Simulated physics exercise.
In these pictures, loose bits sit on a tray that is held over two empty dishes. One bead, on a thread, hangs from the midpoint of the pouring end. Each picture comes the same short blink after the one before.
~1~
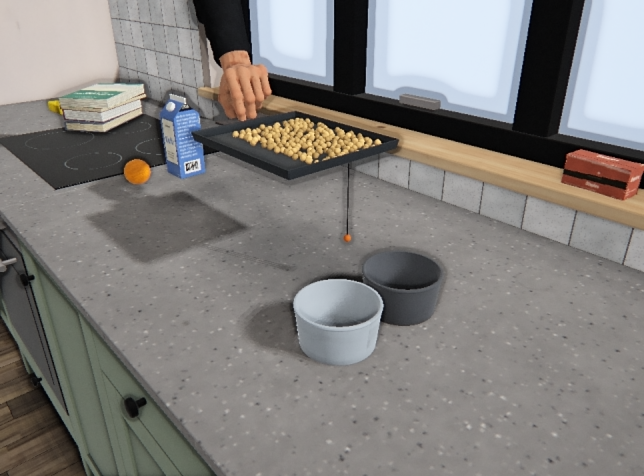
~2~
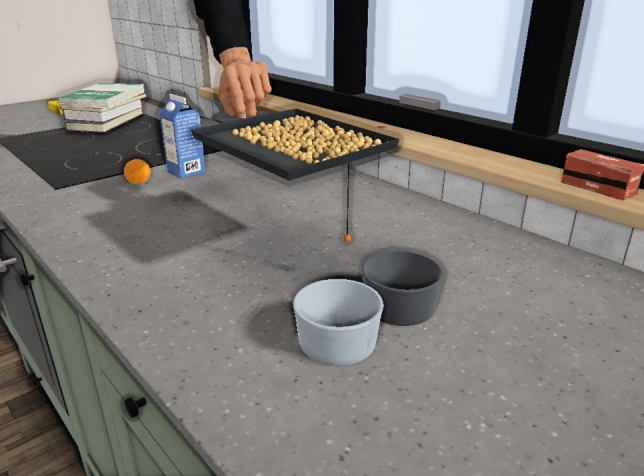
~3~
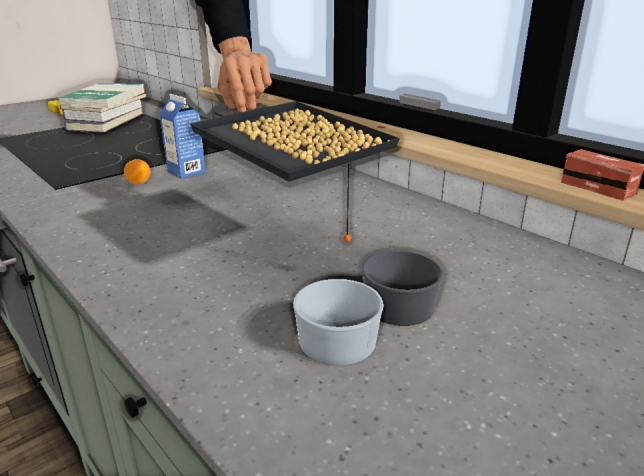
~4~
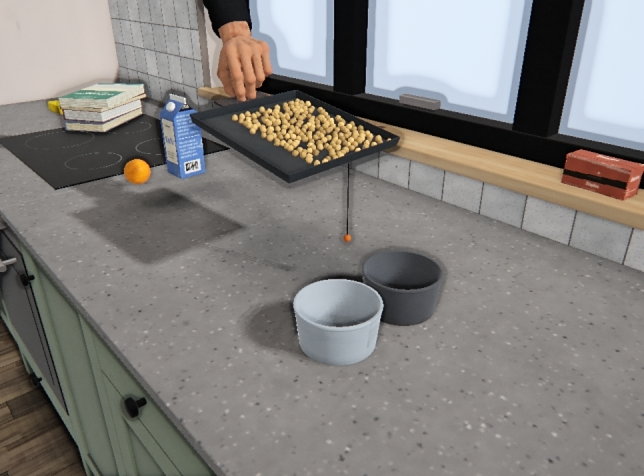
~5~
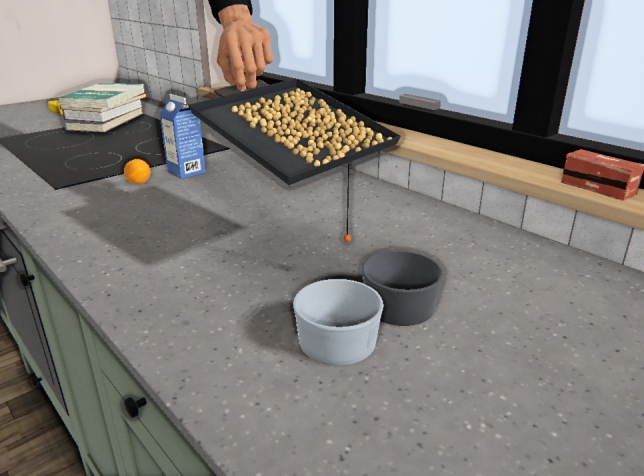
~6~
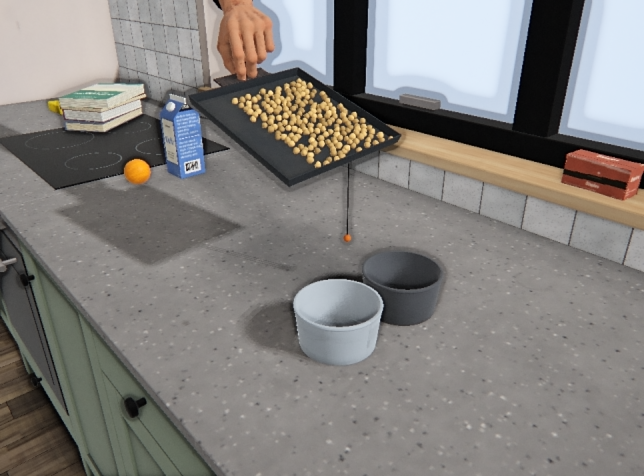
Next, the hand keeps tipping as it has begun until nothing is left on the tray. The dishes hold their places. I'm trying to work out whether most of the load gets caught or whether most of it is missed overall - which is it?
The greater share is going to end up outside the dishes.
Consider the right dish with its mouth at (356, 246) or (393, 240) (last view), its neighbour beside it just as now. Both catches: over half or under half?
Well, it comes to a greater portion at first and a greater portion after that.
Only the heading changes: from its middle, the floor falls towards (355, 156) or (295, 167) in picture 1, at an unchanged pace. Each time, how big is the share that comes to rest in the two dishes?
20 % and 10 %, roughly.
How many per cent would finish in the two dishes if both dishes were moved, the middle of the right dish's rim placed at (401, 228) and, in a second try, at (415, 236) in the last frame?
Trial 1 around 20 percent, trial 2 around 40 percent.
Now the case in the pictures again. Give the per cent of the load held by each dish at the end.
Left dish keeps 10 %, right dish keeps 20 %.
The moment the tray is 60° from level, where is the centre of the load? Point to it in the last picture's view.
I'd mark it close to (329, 146).
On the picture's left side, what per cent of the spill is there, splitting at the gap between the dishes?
Left share: Some 100 per cent.
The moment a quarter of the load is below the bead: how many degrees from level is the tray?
That happens at around 100°.
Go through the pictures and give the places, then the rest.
Corners of the pouring end at (289, 170) and (397, 139), level; middle of the load at (312, 139), dried chickpeas; left dish at (368, 337); right dish at (432, 300); bead on its thread at (347, 238), in the first frame.
Corners of the pouring end at (289, 170) and (397, 139), level; middle of the load at (312, 138), in the second frame.
Corners of the pouring end at (289, 171) and (397, 138), tipped barely, lowest at the left corner; middle of the load at (312, 135), in the third frame.
Corners of the pouring end at (289, 173) and (398, 137), tipped a little, lowest at the left corner; middle of the load at (312, 130), in the fourth frame.
Corners of the pouring end at (290, 176) and (398, 135), tipped a little, lowest at the left corner; middle of the load at (312, 124), in the fifth frame.
Corners of the pouring end at (290, 178) and (399, 134), tipped clearly, lowest at the left corner; middle of the load at (313, 120); left dish at (368, 337); right dish at (432, 300), in the sixth frame.
Soon after the last picture, tray tipped steeply; nearly all on the tray; a small part in the air.
A little later, tray tipped right over; about two thirds on the tray; a stray few in the left dish; a stray few in the right dish; a small part outside both; about a quarter in the air.
Later still, tray tipped past a quarter turn; a small part in the left dish; about a quarter in the right dish; most outside both.
At rest, tray tipped past a quarter turn; a small part in the left dish; about a quarter in the right dish; most outside both.
